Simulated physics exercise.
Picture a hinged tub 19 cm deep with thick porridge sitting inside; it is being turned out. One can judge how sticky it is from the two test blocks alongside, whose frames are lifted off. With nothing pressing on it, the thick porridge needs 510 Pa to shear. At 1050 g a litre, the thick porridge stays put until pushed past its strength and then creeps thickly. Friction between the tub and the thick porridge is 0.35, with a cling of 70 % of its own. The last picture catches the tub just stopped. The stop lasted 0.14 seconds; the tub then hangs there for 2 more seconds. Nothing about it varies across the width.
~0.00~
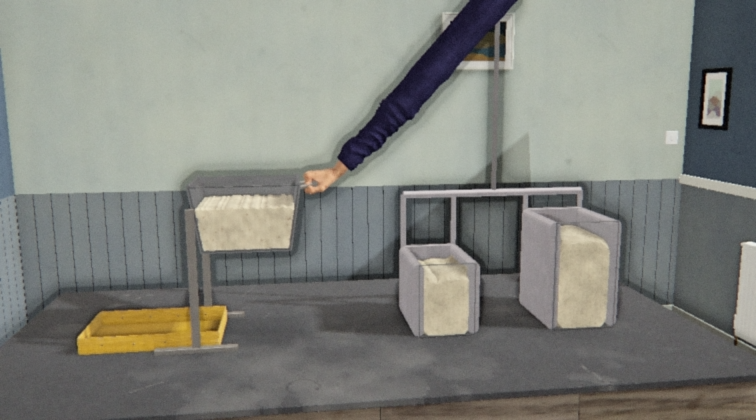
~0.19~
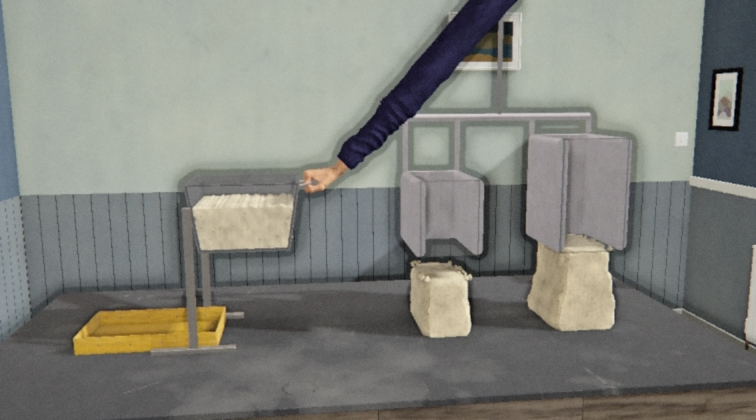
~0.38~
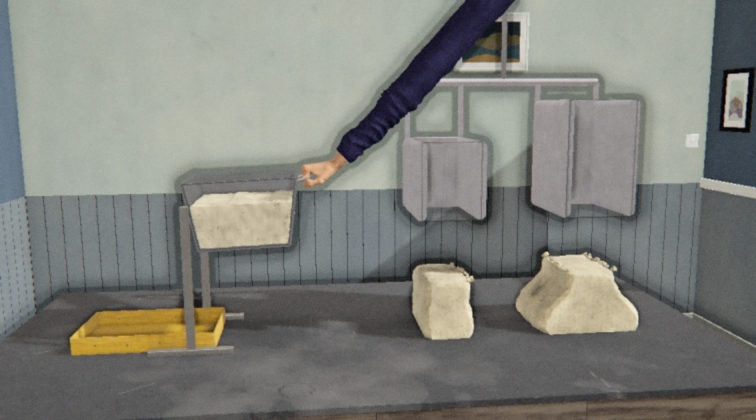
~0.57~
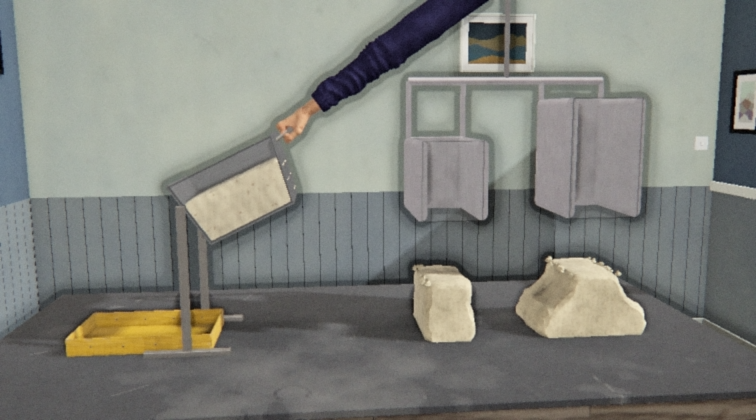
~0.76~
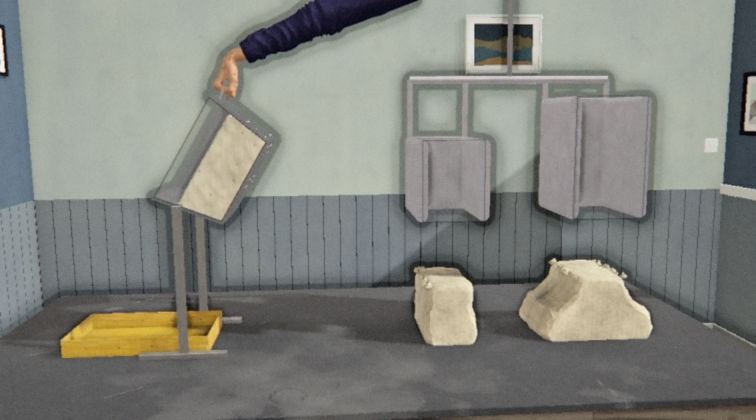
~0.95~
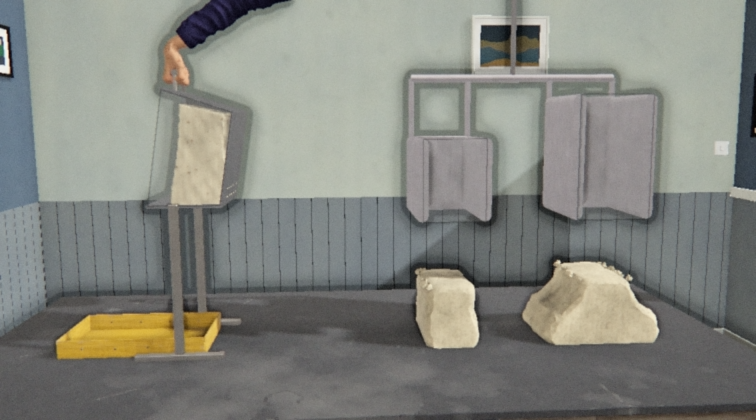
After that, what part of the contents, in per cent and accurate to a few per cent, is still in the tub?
The part still in the tub is near 61 out of 100.
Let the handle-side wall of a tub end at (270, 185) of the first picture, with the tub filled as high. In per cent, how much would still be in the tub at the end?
The tub would keep roughly 100 percent.
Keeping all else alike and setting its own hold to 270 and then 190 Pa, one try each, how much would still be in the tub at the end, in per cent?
Expect about 45 in a hundred, then about 40 in a hundred.
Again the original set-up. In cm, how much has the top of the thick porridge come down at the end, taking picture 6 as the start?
Roughly 15 cm.
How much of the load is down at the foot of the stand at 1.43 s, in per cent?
Roughly 0 per cent.
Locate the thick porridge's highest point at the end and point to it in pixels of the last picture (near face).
Close to pixel (192, 163).
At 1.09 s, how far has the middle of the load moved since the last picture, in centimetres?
About 4 cm.
By 1.09 s, the tub is at 81 degrees and holds 100 %.
By 1.26 s, the tub is at 81 degrees and holds 91 %.
By 1.43 s, the tub is at 81 degrees and holds 75 %.
By 1.60 s, the tub is at 81 degrees and holds 64 %.
By 2.95 s, at the end, the tub is at 81 degrees and holds 61 %.
